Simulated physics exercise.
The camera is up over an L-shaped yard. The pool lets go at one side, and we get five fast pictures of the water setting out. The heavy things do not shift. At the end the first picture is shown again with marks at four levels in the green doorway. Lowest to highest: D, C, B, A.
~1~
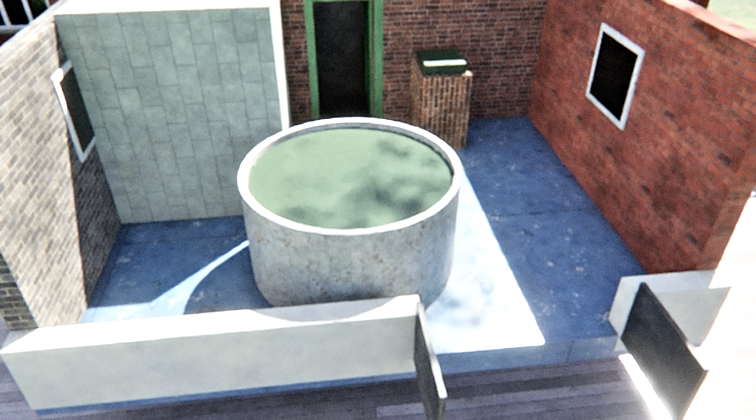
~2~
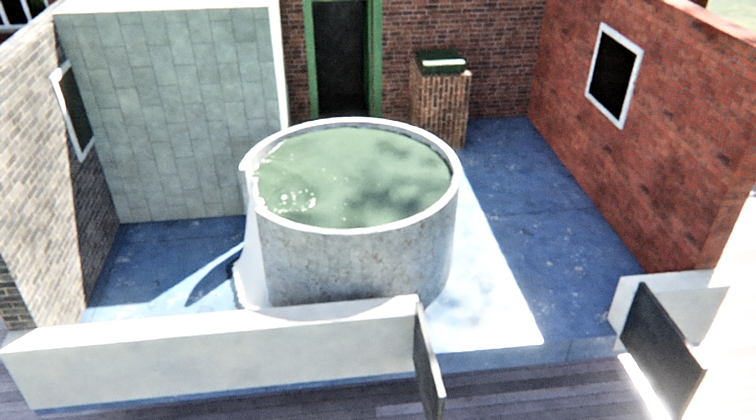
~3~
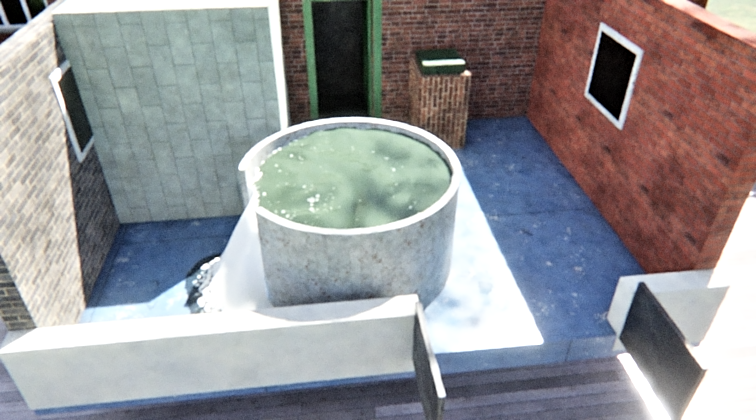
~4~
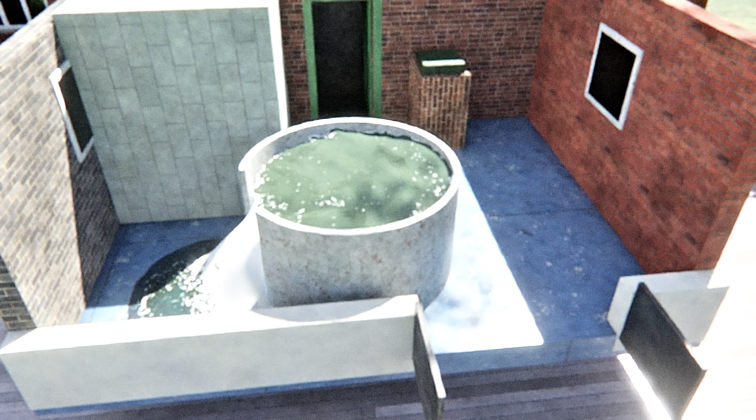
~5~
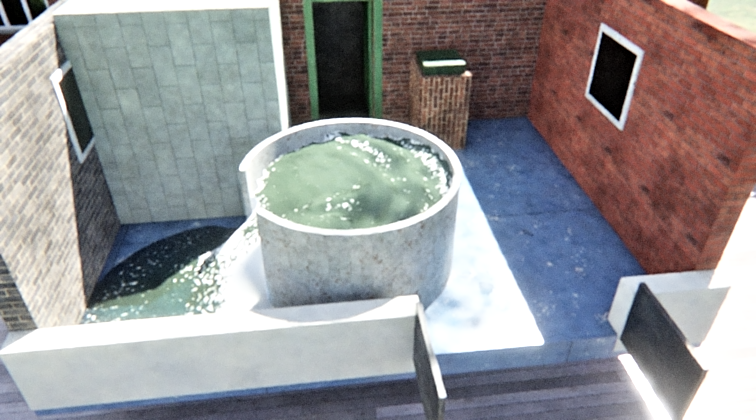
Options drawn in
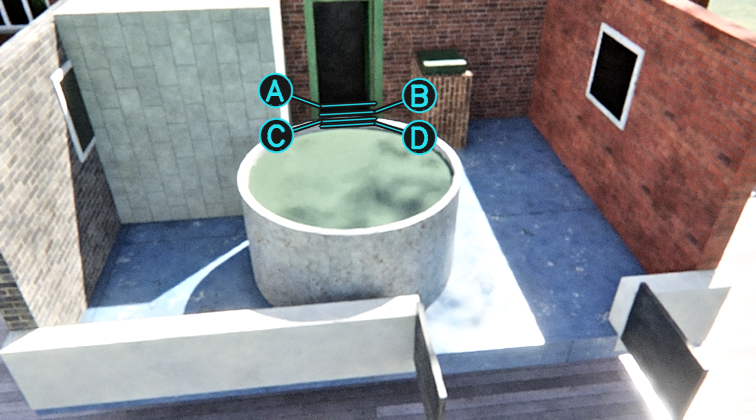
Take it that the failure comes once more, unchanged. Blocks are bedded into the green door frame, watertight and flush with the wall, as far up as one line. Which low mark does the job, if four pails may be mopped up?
It is D.
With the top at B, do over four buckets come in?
No.
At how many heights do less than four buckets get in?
All of them.
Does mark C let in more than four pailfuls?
No, not at all.
On the marked copy, A at (347, 104); B at (347, 113); C at (348, 120); D at (348, 124); from the bottom up D, C, B, A.
With A, nothing gets over.
With B, nothing gets over.
With C, nothing gets over.
With D, nothing gets over.
